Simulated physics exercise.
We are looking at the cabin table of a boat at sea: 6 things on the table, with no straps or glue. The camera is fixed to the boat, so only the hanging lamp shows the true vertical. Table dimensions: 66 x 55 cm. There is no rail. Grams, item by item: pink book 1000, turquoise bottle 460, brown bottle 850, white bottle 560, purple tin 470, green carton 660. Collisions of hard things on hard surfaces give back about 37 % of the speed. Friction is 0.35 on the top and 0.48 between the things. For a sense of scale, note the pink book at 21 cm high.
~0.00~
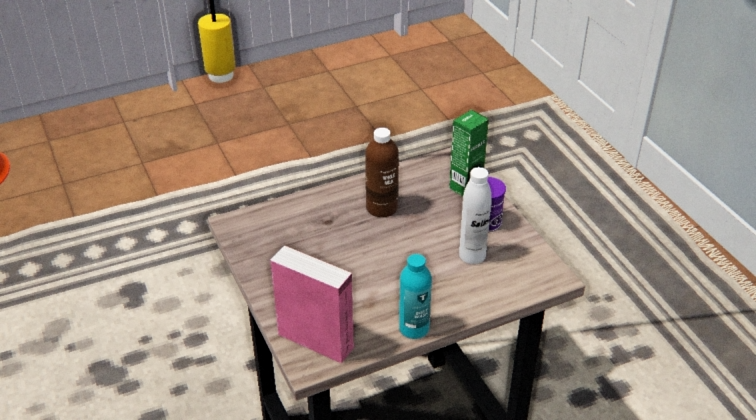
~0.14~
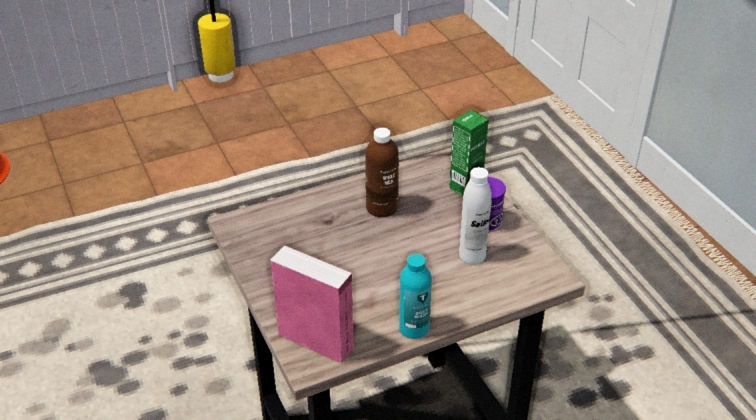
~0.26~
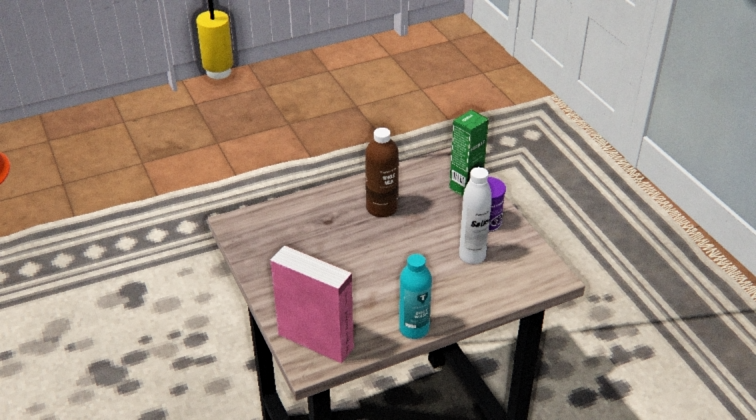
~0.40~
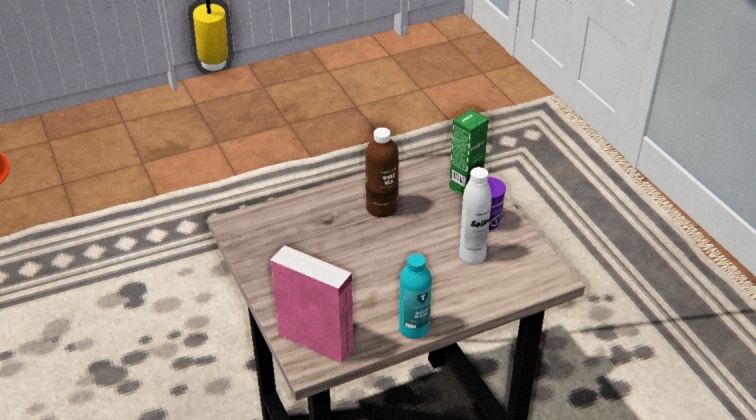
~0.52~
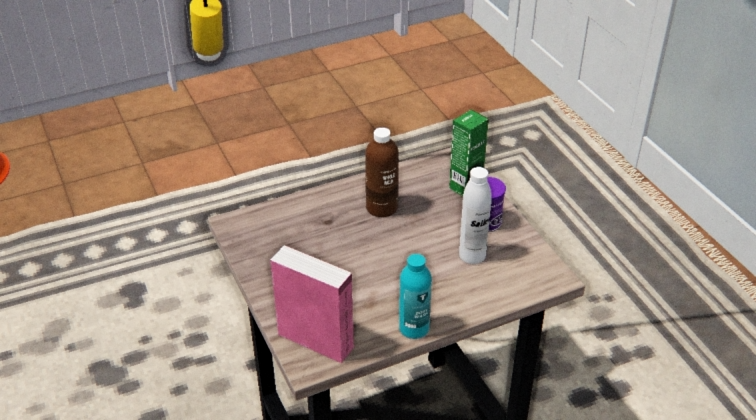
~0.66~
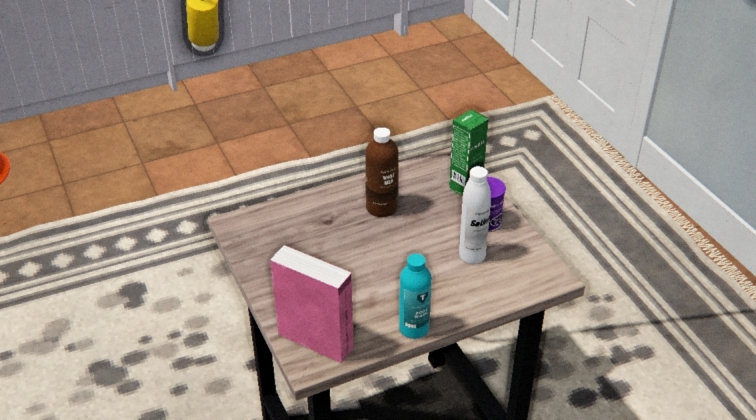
A wooden table stood on a patterned rug with a book, a carton, a tin and three bottles staying still on it, while a yellow hanging thing behind slowly swung up and slightly left.
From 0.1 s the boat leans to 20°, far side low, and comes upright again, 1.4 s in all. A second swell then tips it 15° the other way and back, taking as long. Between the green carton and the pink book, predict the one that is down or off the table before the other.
Before the other: The first.
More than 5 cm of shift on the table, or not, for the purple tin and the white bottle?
Here the purple tin is left in place, and the white bottle moves off.
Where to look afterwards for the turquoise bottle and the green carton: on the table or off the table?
The turquoise bottle is kept in bounds, the green carton is not kept in bounds.
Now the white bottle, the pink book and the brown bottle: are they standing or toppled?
Final state - white bottle: Goes over; pink book: Remains on its base; brown bottle: Remains on its base.
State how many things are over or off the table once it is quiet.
I count 2.
After 1.06 s, floor tilted 14°, far side down; green carton tipped 40° from how it sat near (445, 143); white bottle tipped 60° from how it sat.
After 1.36 s, floor tilted 2°, far side down; green carton now off the table; white bottle on its side.
After 1.66 s, floor tilted 2°, near side down; white bottle on its side.
After 2.06 s, floor tilted 14°, near side down; white bottle on its side.
At rest (3.4 s), off the table, green carton; tipped over on the table, white bottle; the other 4 in place, give or take 5 cm. Seen from the same camera at the end, green carton near (380, 296), pink book near (313, 304). Green carton went at 1.06 s; pink book was never lost.
